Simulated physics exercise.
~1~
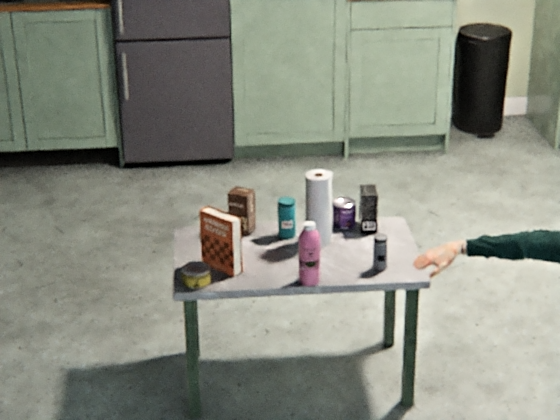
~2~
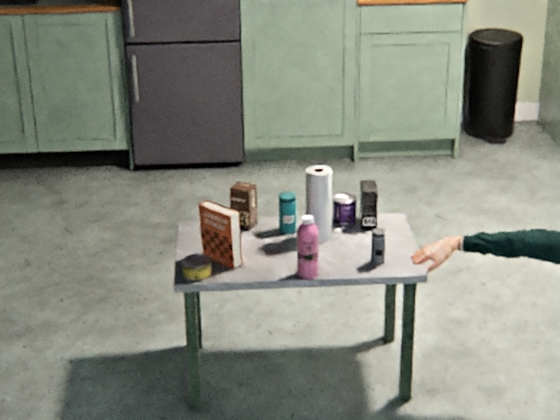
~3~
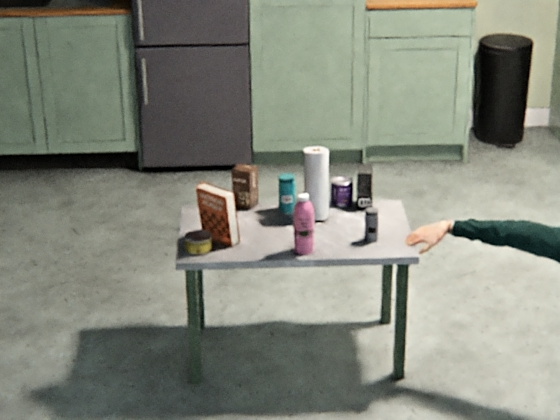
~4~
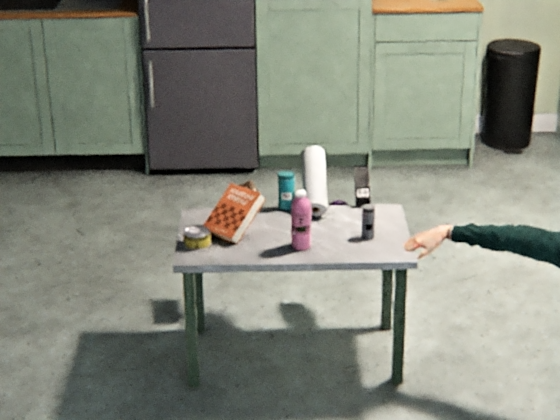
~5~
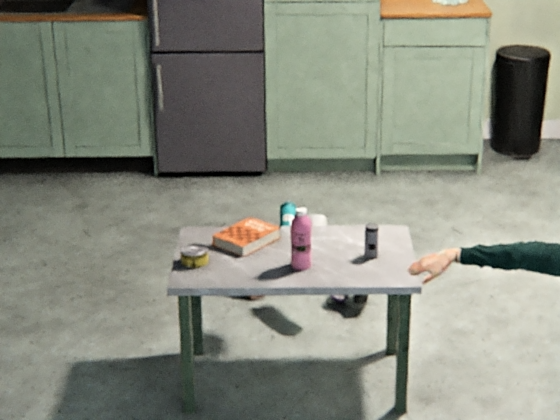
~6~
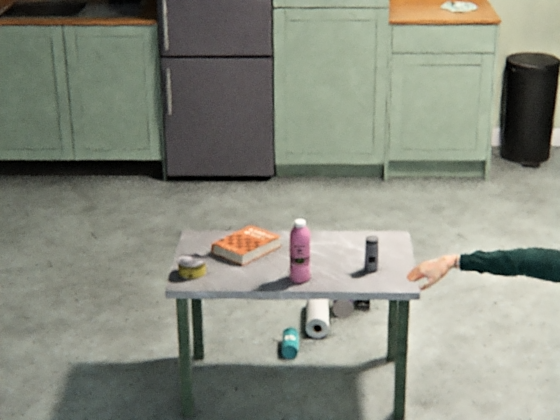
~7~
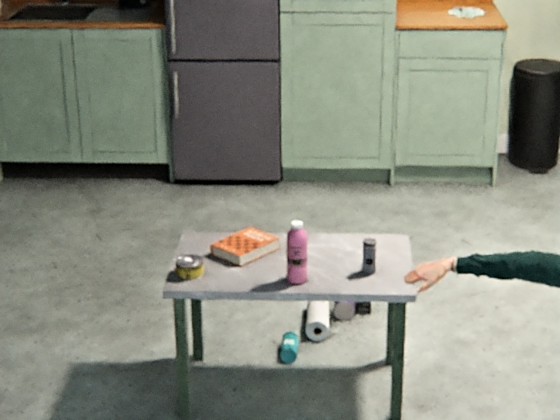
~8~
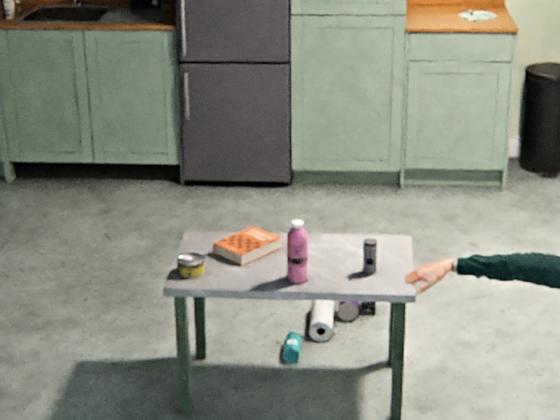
To begin with, a hand in a dark green sleeve holds the right edge of a small table crowded with upright containers, a white roll and an orange book in a kitchen. The table slides away from the viewer, then stops, and the book and several things at the back tip over. As the table comes back toward the viewer, the brown carton, purple tin, black packet, white roll and turquoise jar drop off the far side. The book ends up flat on the tabletop, while the pink bottle, grey shaker and yellow tub stay standing. Finally, the roll and jar lie on the floor beneath, near darker items.
